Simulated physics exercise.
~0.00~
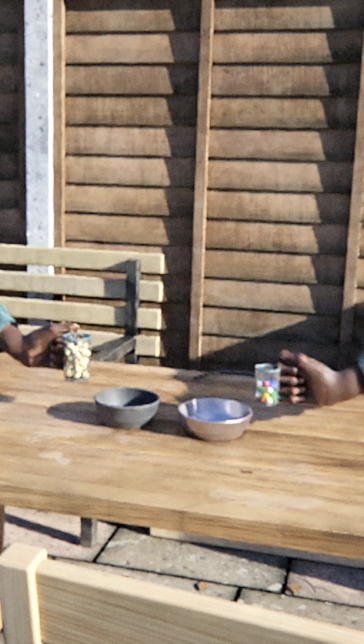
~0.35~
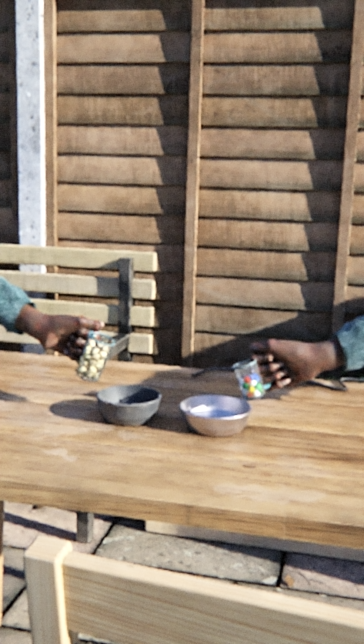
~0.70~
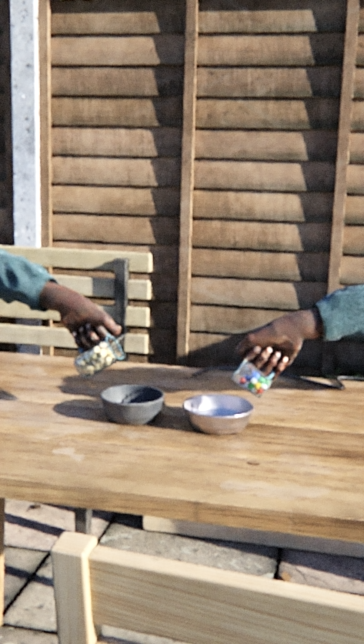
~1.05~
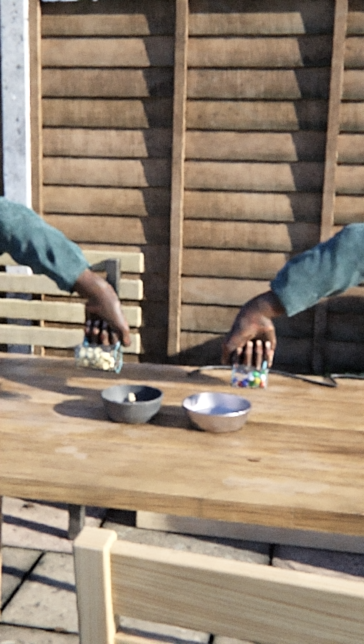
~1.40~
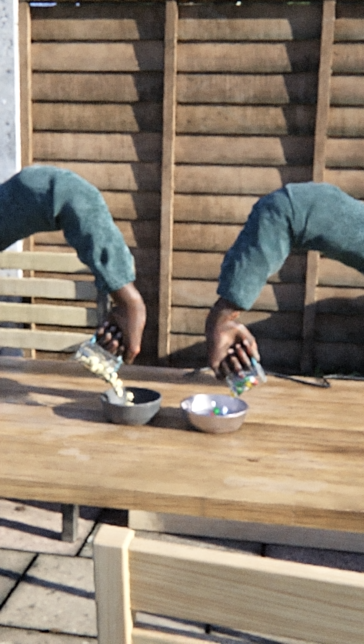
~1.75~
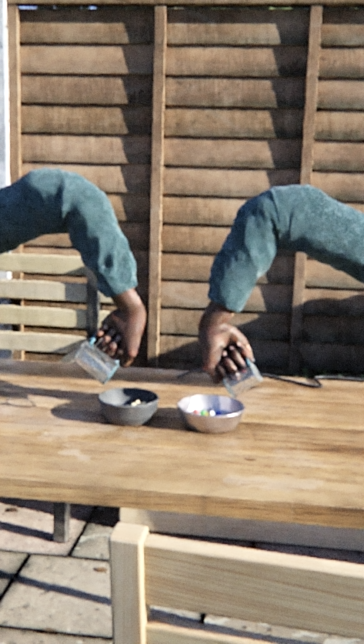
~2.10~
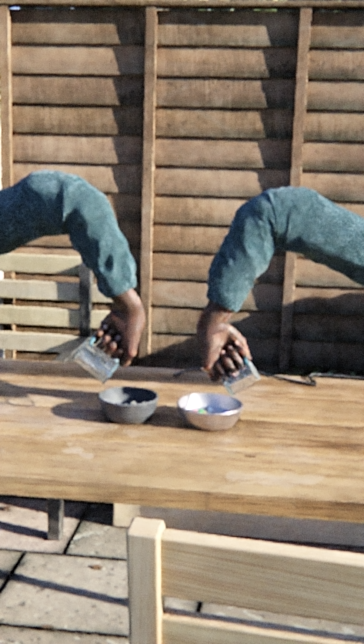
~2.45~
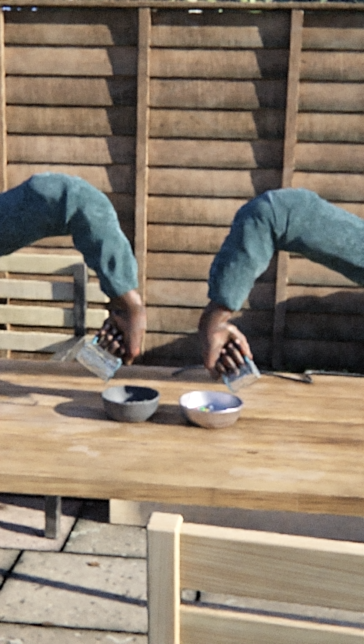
Outdoor wooden table by a slatted fence, two teal-sleeved arms tipping clear cups of small pieces until both empty into bowls.
